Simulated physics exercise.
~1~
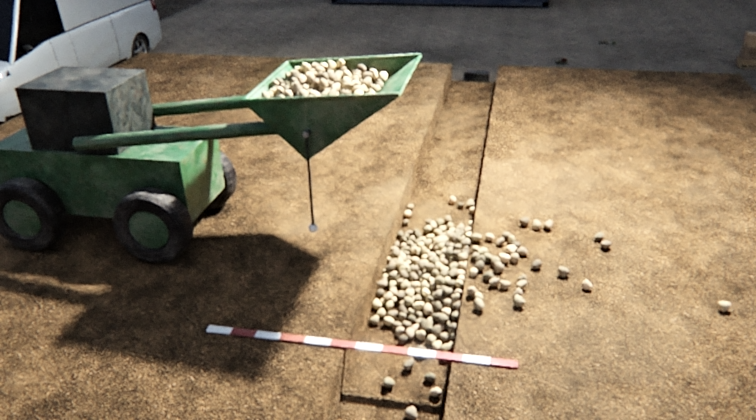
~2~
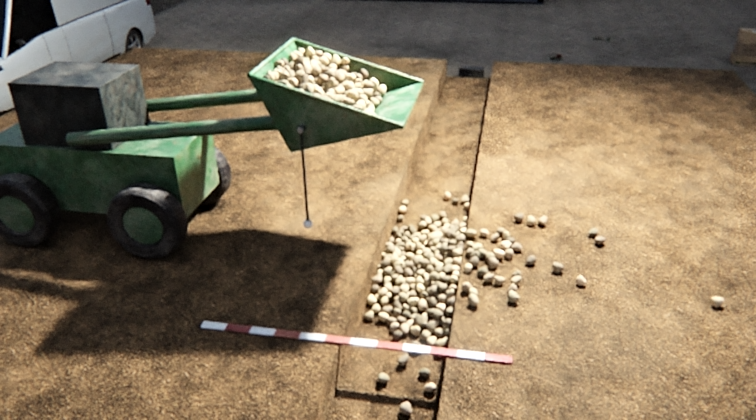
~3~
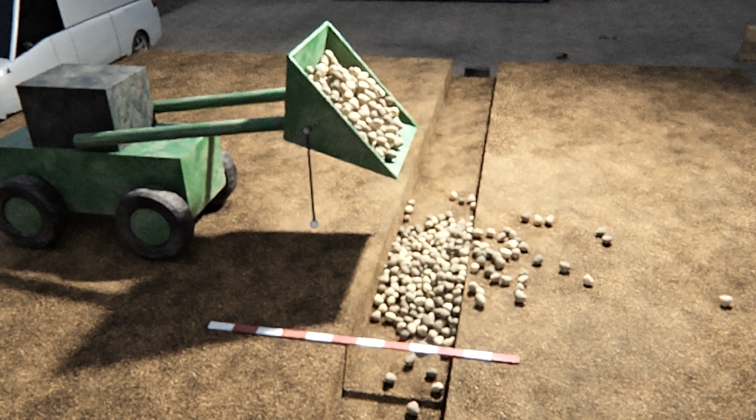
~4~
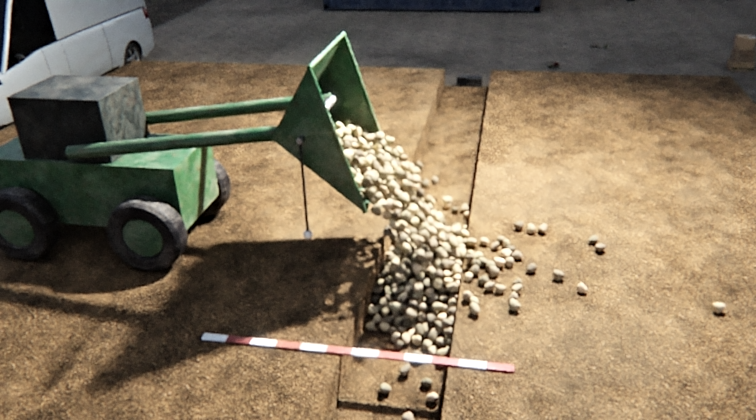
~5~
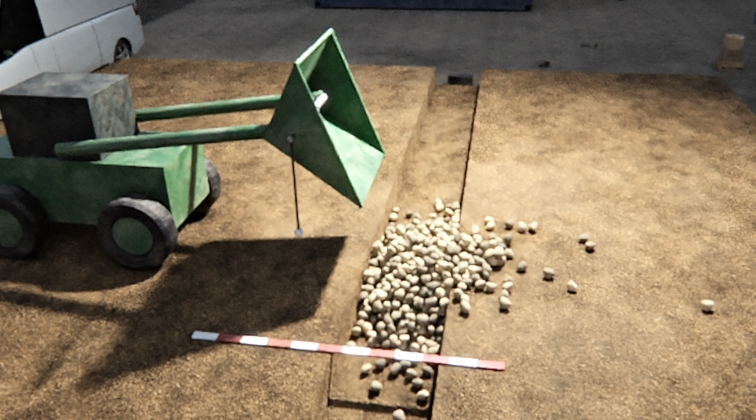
To begin with, a green loader on the left holds a raised bucket full of pale, round stones beside a narrow trench, where similar stones already lie heaped and a few are scattered to the right. A red and white striped staff lies across the near end of the trench. The bucket tips forward, its load at first staying inside as the front edge drops. Tilting more steeply, it lets the stones pour in a thick stream onto the heap. Finally the bucket hangs steeply tipped and looks empty, while a larger mound fills that part of the trench and spills over its right edge.
